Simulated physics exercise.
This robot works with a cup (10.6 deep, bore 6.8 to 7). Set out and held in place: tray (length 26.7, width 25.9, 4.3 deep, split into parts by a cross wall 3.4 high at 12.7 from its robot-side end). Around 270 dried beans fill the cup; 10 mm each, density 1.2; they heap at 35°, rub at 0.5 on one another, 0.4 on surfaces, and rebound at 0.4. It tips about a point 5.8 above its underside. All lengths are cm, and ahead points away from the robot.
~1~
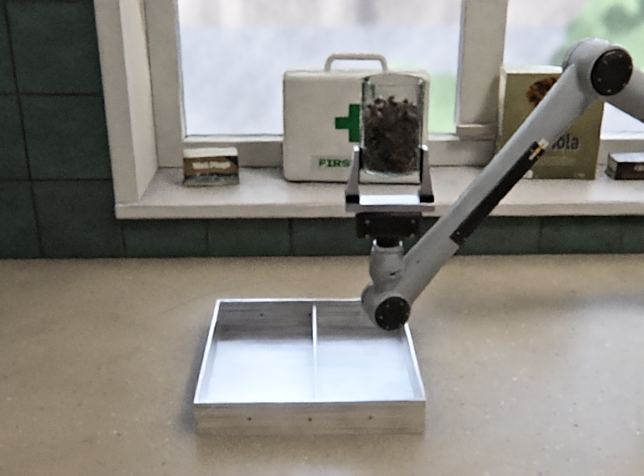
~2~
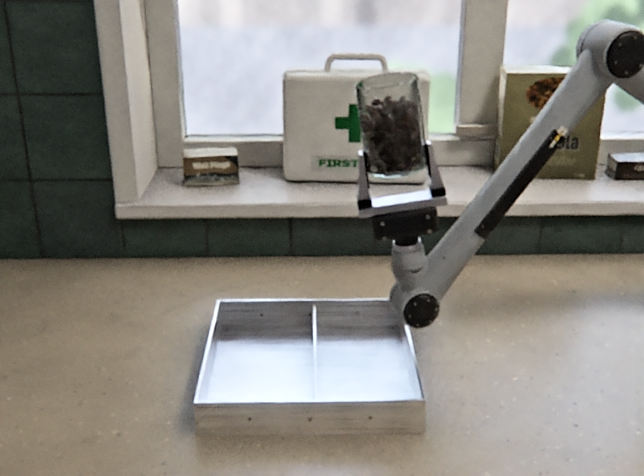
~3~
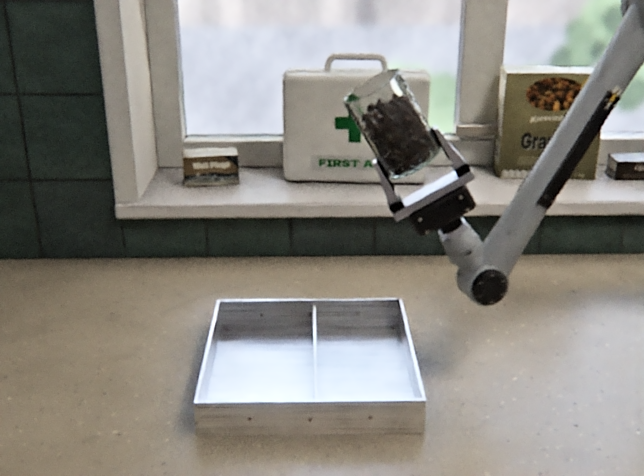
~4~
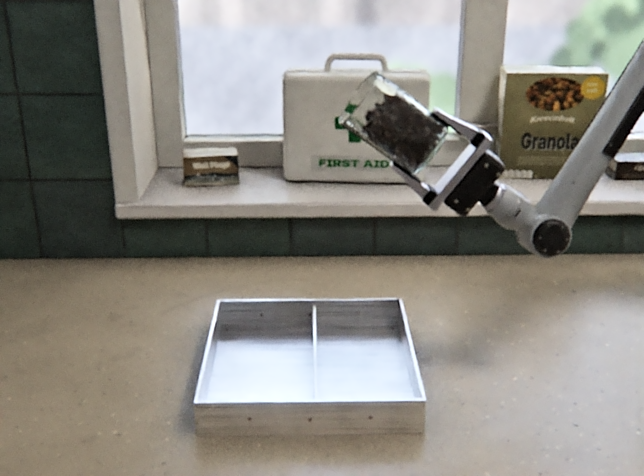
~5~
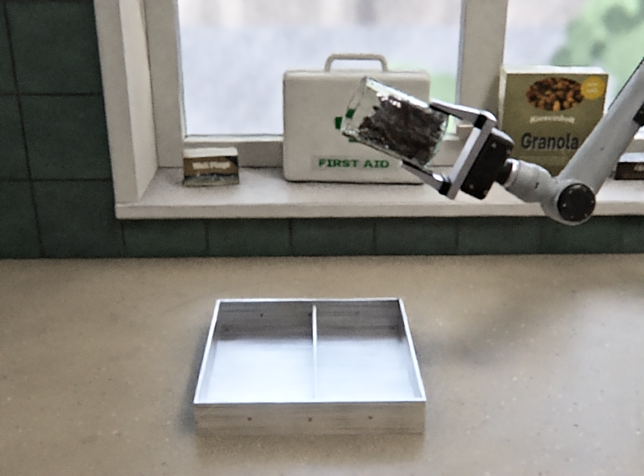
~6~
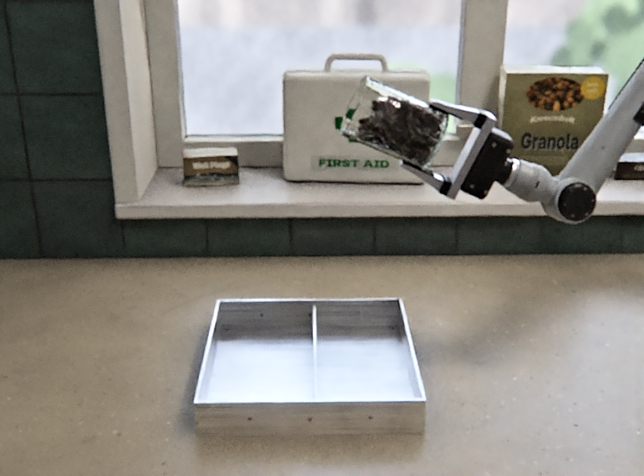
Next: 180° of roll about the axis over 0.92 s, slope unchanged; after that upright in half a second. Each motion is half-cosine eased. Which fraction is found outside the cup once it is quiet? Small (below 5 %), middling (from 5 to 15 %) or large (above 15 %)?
Answer: Small; below 5 % of the dried beans finish outside the cup.
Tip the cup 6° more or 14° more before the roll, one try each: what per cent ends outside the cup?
Some 0 and 5 per cent.
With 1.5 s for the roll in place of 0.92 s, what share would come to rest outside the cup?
In that case some 0 per cent.
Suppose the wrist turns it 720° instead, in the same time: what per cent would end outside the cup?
Then about 0 per cent.
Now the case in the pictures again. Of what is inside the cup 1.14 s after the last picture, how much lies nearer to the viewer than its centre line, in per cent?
About 55 per cent.
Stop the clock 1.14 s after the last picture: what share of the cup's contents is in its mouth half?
About 30 per cent.
Then, 0.57 s on, tipped 66°, highest piece 38 above the table; 266 in the cup.
Then, 1.14 s on, tipped 40°, highest piece 37 above the table; 266 in the cup.
Then, 1.62 s on, upright, highest piece 38 above the table; 266 in the cup.
Then, 2.32 s on, upright, highest piece 38 above the table; 266 in the cup.
In the end, 266 in the cup. That is 0 % outside the cup.
